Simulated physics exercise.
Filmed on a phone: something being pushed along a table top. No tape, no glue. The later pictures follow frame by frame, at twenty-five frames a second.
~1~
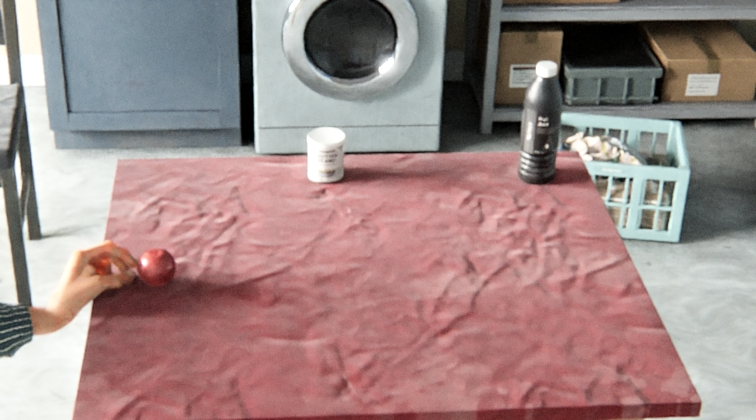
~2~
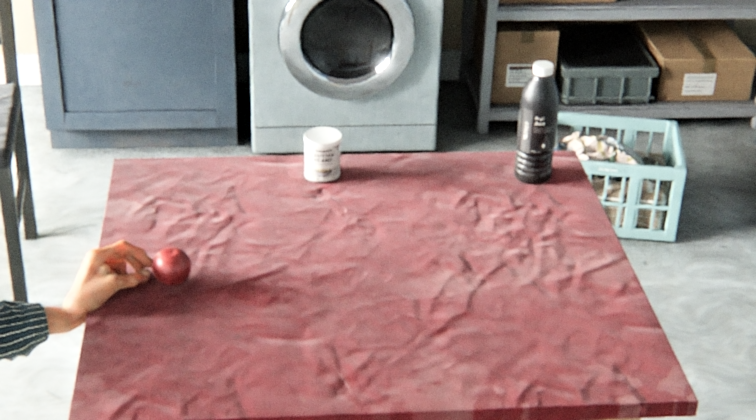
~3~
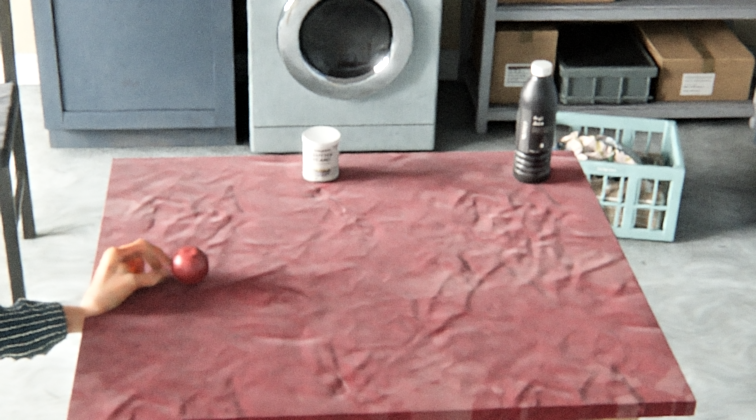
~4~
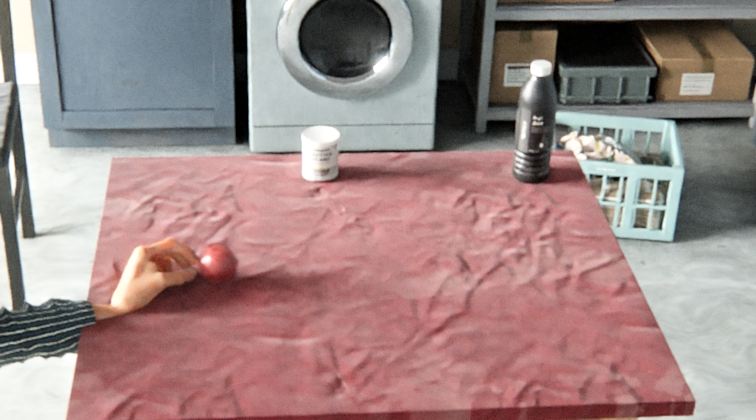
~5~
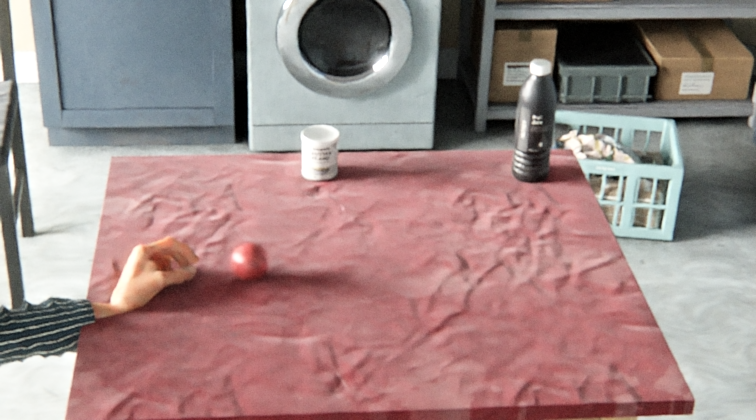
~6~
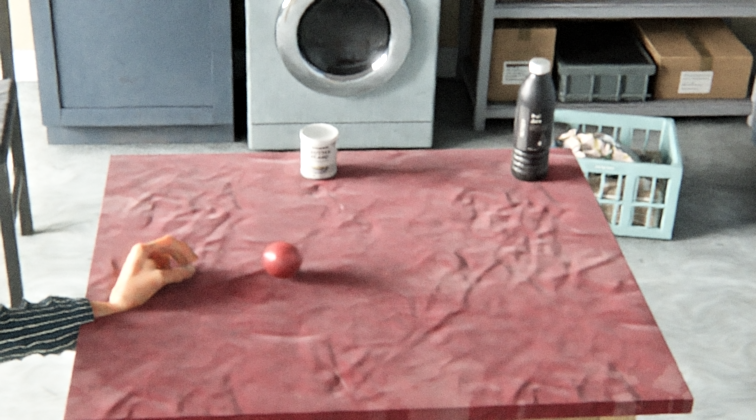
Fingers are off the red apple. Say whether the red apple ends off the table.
The red apple falls off the table.
Then, 0.30 s later than the last frame, red apple moved well along near (514, 255).
Then, 0.70 s later than the last frame, red apple now off the table.
When it is over, off the table, red apple.
